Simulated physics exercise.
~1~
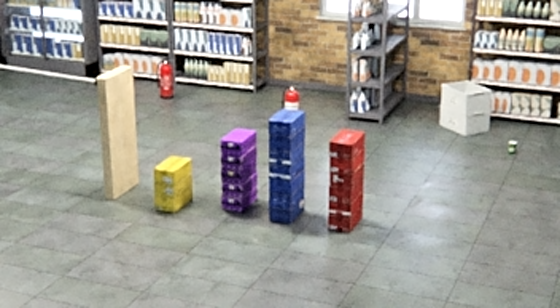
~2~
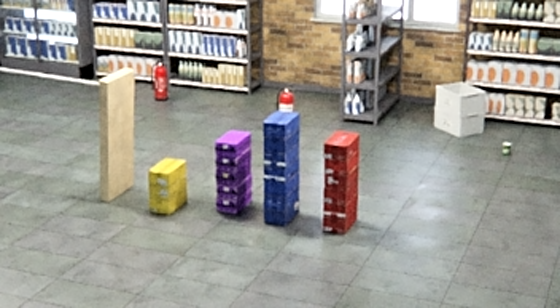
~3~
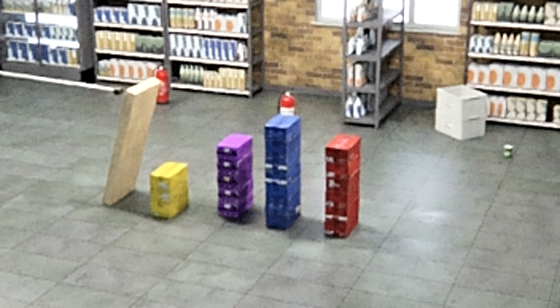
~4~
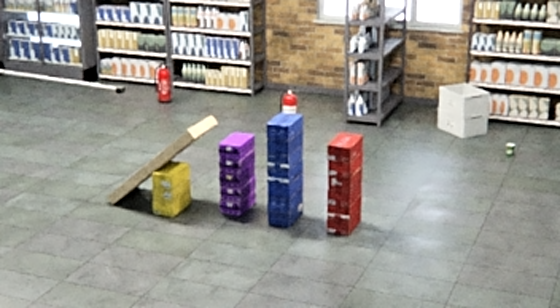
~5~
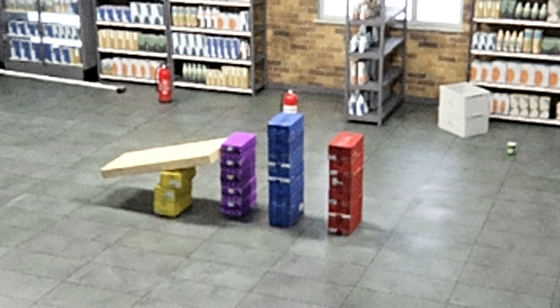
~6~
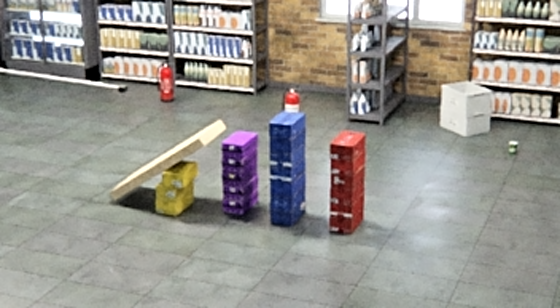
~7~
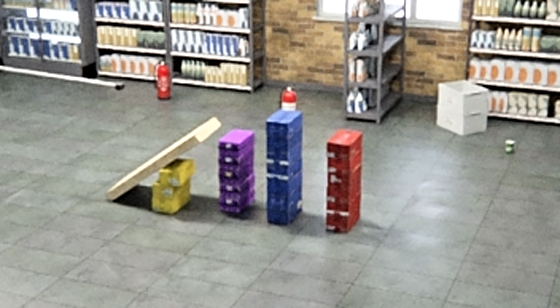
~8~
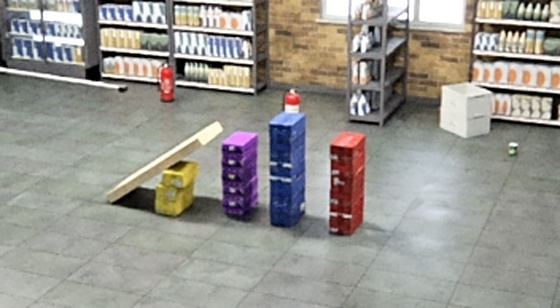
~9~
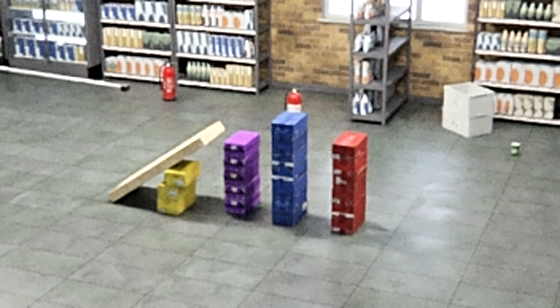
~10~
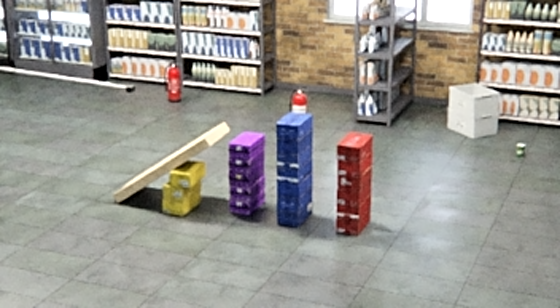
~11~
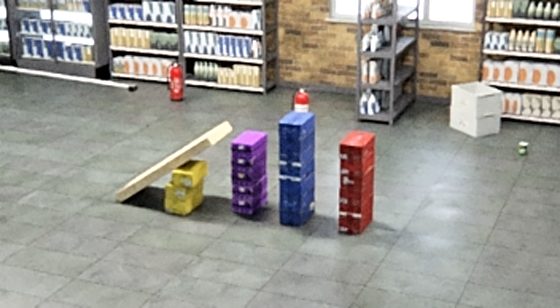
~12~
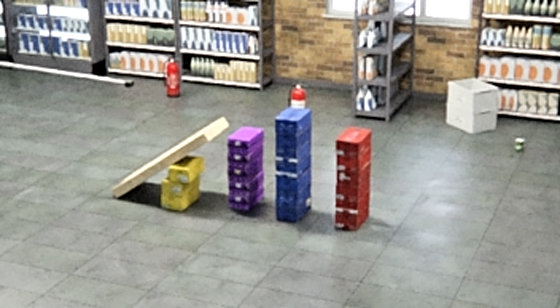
In a store aisle, an upright board tips right and rests leaning on the yellow pile.
